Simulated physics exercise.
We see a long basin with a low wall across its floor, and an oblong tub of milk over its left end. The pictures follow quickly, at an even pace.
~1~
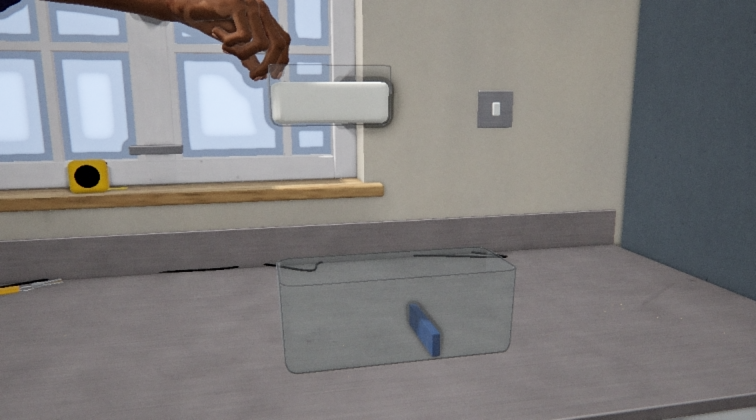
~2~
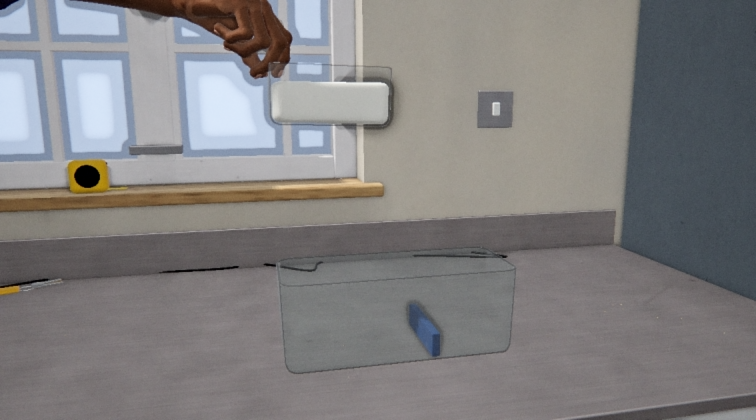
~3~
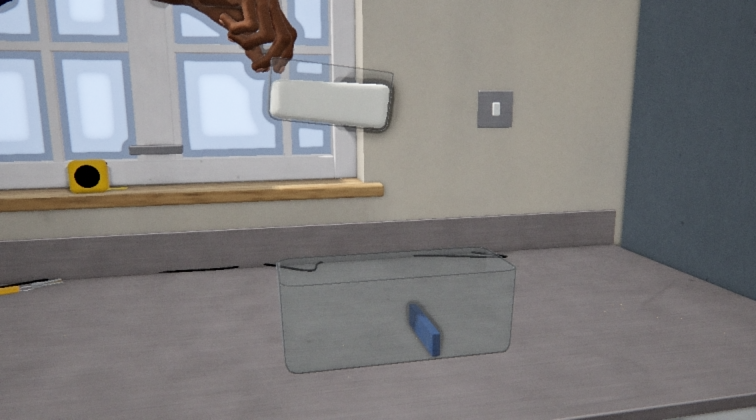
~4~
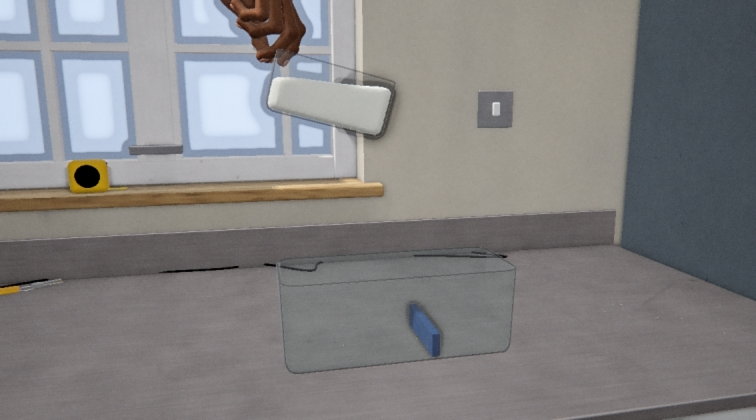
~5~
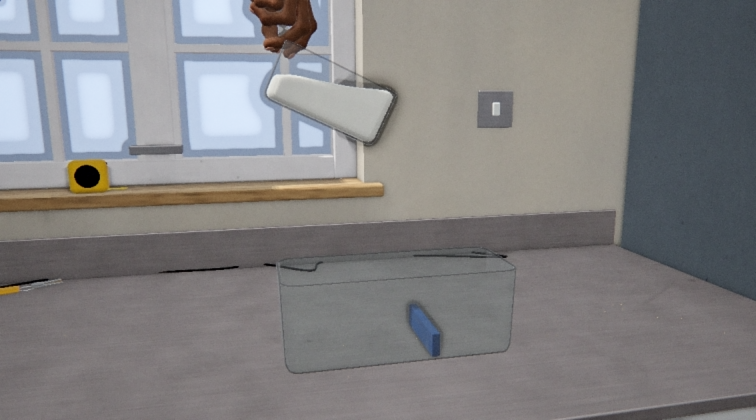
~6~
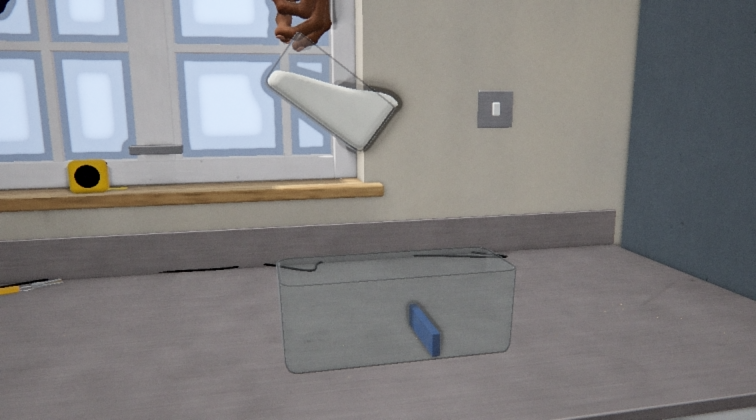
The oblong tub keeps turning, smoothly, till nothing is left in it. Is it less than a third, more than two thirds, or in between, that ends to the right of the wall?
It comes to from a third to two thirds.
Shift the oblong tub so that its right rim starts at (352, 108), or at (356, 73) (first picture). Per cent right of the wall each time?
The first gives 20 %, the second 20 %.
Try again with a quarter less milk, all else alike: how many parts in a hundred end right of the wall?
It comes to 35 per cent or so.
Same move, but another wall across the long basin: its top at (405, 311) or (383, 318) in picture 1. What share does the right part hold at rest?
Near 70 % and 75 %.
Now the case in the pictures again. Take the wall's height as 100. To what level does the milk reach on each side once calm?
Left about 30, right about 60.
A moment on, the oblong tub is tipped right over and 17 per cent is still to pour, 2 is left of the wall and 6 right of it.
Next, the oblong tub is tipped right over and 4 per cent is still to pour, 23 is left of the wall and 59 right of it.
Then the oblong tub is tipped right over and 0 per cent is still to pour, 36 is left of the wall and 43 right of it.
Later the oblong tub is tipped right over and 0 per cent is still to pour, 45 is left of the wall and 44 right of it.
In the end 47 per cent lies left of the wall, 43 right of it and 10 outside.
